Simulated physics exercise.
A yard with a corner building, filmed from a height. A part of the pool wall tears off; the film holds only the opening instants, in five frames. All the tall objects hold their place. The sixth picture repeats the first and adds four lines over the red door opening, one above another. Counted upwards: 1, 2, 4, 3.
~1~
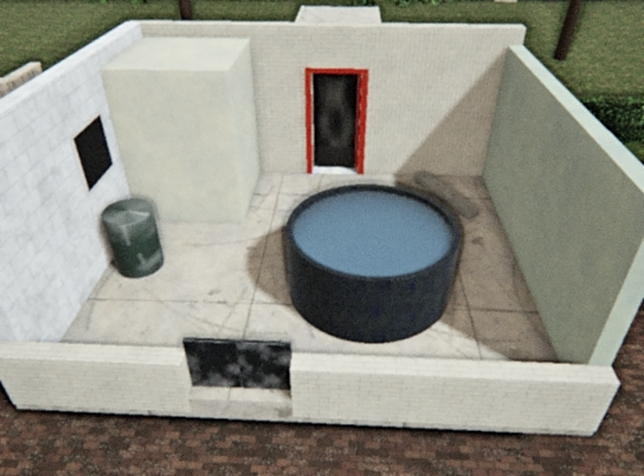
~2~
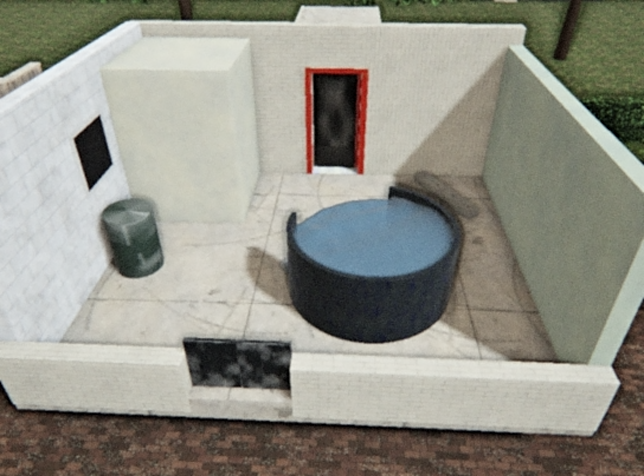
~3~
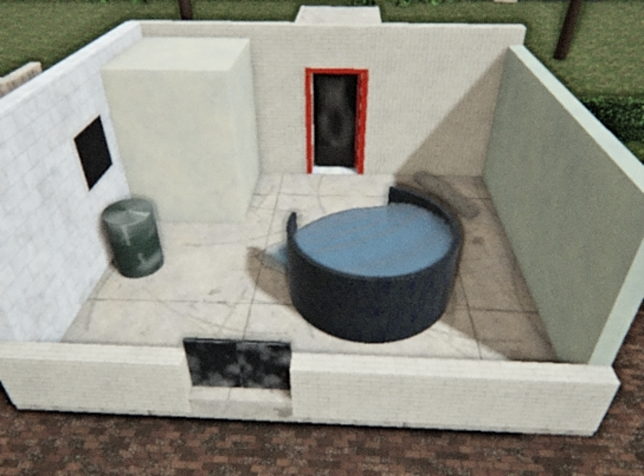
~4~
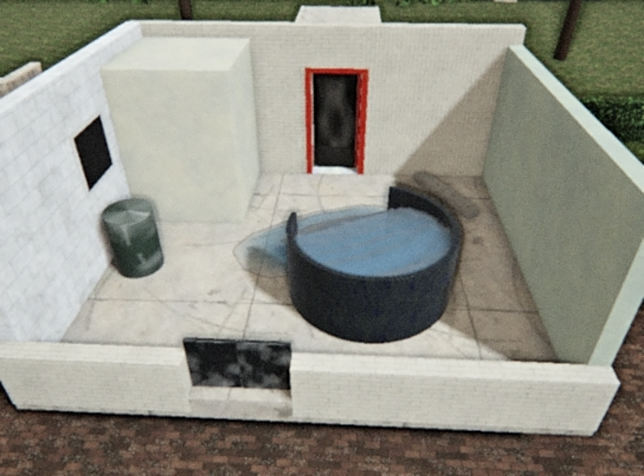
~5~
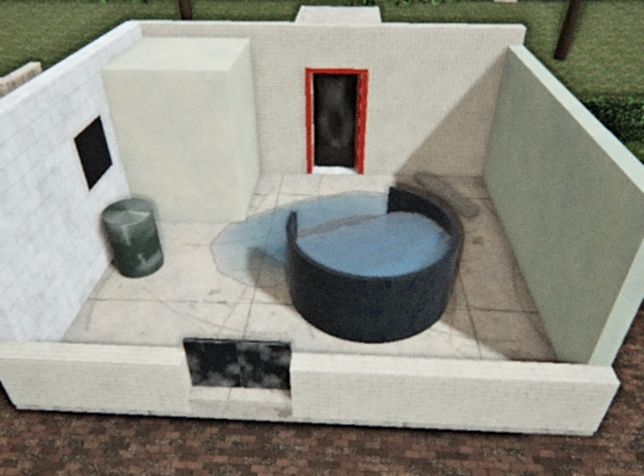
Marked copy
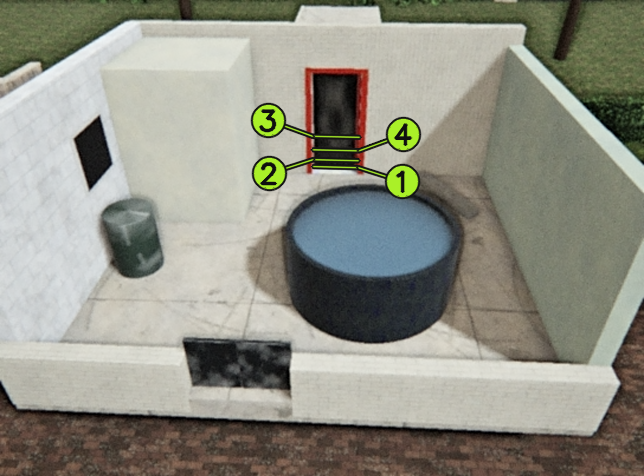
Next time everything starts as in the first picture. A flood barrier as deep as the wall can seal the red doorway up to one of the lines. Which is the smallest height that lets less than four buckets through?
It is 4.
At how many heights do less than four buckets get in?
Two of the four.
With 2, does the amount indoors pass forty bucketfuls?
No, less.
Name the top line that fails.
2 it is.
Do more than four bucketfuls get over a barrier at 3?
No, that is safe.
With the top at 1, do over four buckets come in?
Yes, it does.
In lime, 1 at (335, 167); 2 at (335, 160); 3 at (336, 136); 4 at (335, 150); from the bottom up 1, 2, 4, 3.
If 1 is chosen, dozens of bucketfuls pour in.
If 2 is chosen, about 12 bucketfuls get in.
If 3 is chosen, nothing gets over.
If 4 is chosen, a splash gets over, under a bucket.
